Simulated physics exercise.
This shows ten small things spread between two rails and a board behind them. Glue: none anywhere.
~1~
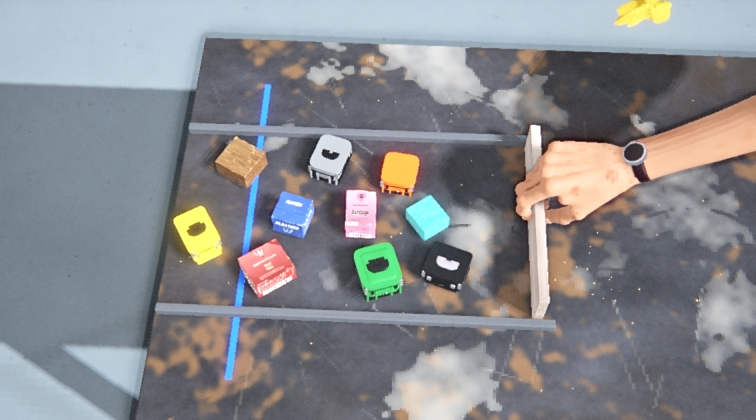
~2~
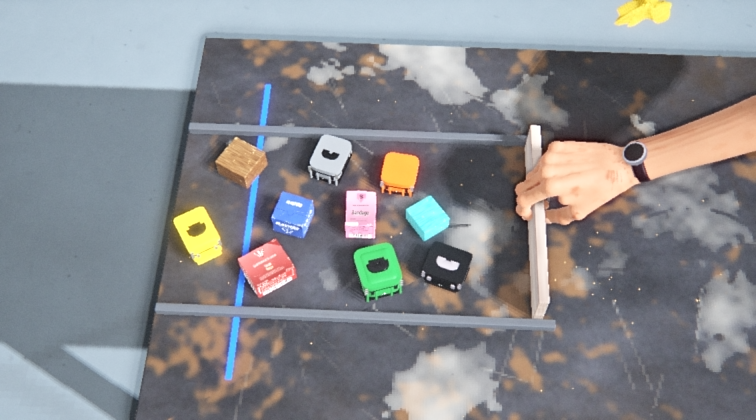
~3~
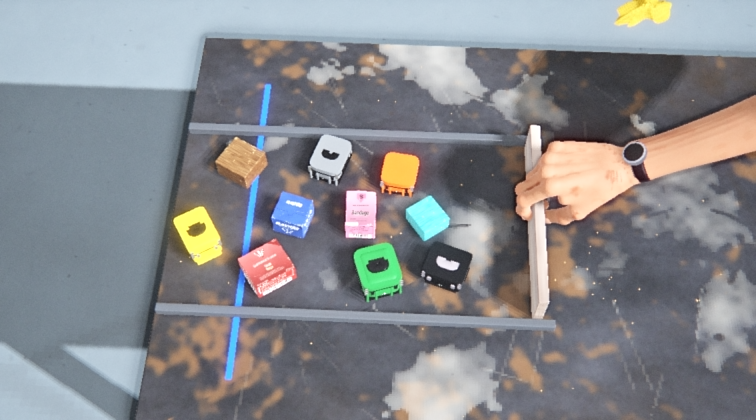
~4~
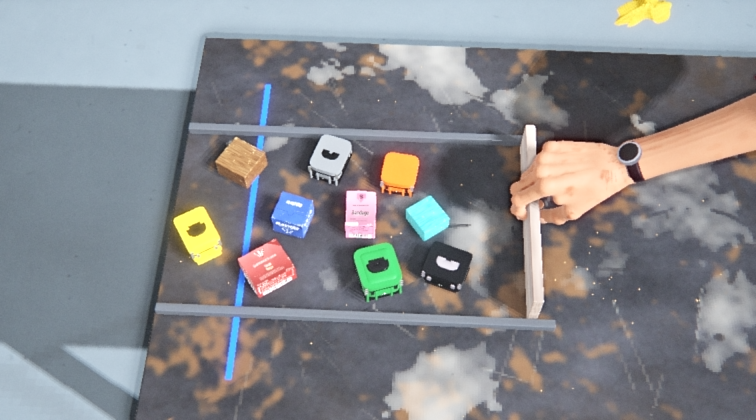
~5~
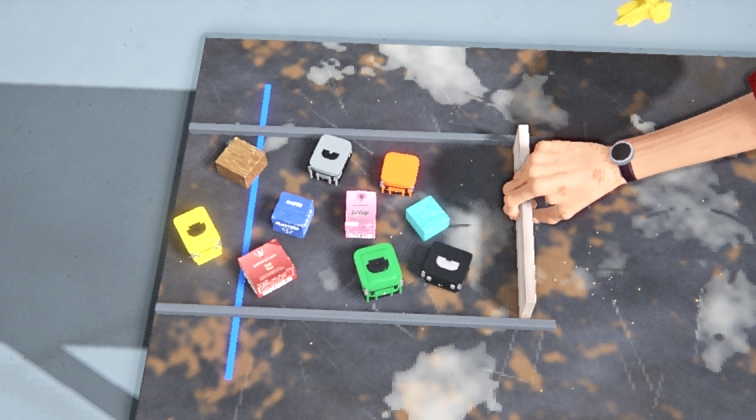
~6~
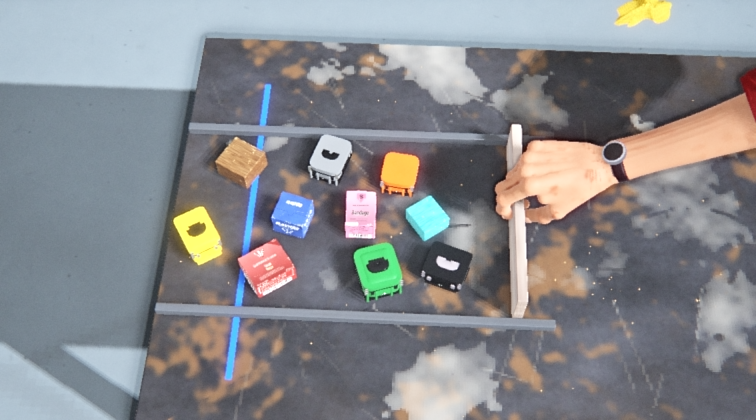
On a dark mottled tabletop, a hand slides a board slightly left toward small colourful objects.
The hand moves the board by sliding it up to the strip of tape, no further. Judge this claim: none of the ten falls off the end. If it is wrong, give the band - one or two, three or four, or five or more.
Count off: Three, maybe four.
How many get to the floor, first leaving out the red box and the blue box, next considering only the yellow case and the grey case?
First try: 2 fallen; other try: 1.
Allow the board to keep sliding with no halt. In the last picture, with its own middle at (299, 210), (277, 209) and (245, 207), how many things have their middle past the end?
It comes out as 0, then 0, then 4.
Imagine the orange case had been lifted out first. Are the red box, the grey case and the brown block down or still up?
Red box down; grey case still up; brown block still up.
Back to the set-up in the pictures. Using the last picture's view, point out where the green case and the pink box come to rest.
In the last picture the first middle sits at (181, 263) and the other at (205, 205).
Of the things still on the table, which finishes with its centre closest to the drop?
The blue box.
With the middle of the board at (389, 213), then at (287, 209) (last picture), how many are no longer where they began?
In order, the tallies are 5 and 10.
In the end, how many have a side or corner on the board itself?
The number is 3.
Soon after, none off yet; yellow case at rest near (199, 236); brown block at rest near (242, 163); red box at rest near (268, 268).
At rest, the number that fall off is three or four; fallen, red box, brown block and yellow case.
